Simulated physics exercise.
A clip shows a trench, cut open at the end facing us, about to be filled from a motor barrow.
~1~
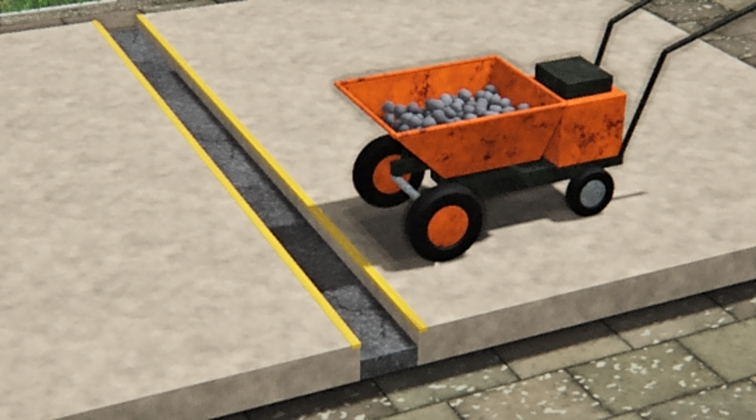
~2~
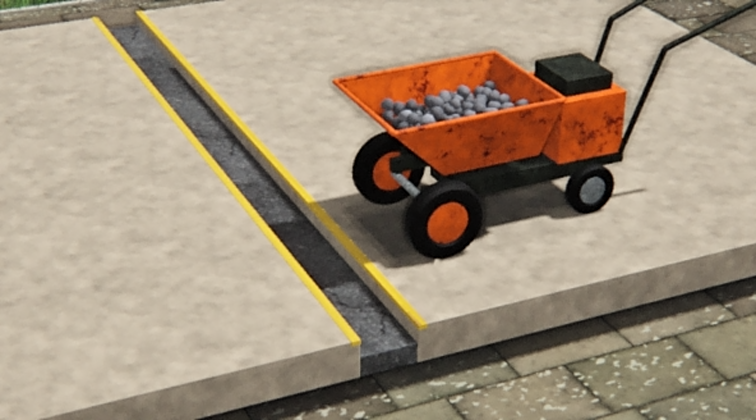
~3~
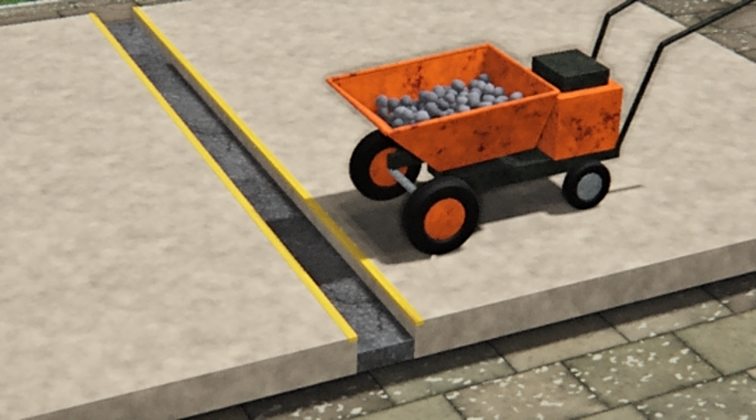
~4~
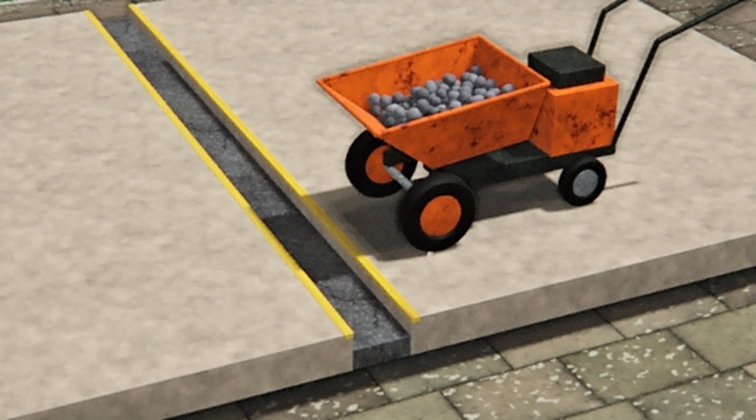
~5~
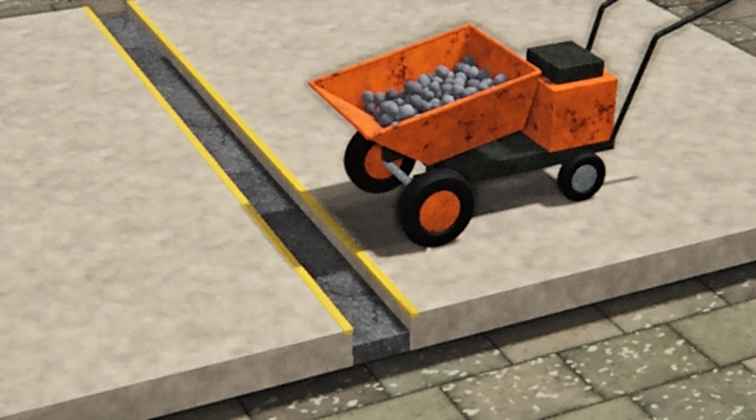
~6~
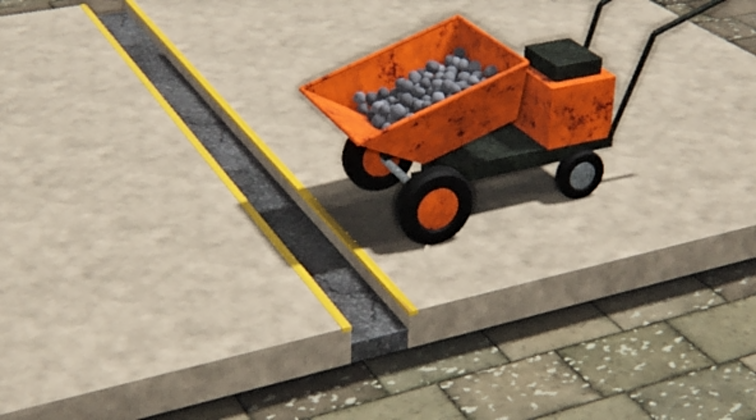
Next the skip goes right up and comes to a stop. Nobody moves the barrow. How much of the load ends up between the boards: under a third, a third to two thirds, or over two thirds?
Under a third.
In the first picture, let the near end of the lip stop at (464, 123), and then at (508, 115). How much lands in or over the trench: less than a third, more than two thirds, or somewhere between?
Try one, between a third and two thirds; try two, under a third.
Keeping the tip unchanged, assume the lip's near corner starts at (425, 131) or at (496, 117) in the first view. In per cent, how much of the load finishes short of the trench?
About 0 %, then 40 %.
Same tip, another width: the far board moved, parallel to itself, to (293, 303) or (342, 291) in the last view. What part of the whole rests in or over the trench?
Roughly 50 per cent, then roughly 0 per cent.
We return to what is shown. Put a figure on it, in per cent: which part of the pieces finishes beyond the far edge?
It works out to close to 50 per cent.
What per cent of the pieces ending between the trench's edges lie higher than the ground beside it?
Estimate: Close to 5 in a hundred.
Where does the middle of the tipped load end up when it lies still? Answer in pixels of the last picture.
The centre ends up roughly at (254, 242).
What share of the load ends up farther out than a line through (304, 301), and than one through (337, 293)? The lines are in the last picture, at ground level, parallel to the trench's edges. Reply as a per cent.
Some 40 and some 60 per cent, respectively.
Shortly afterwards, skip tipped steeply; the whole lot in the skip.
Next, skip tipped right over; near half in the skip; a little in or heaped over the trench; near a third beyond it; only a few falling.
Some moments later, skip tipped right over; near a third in the skip; a little in or heaped over the trench; near half beyond it.
In the end, skip tipped right over; near a third in the skip; a little in or heaped over the trench; near half beyond it.
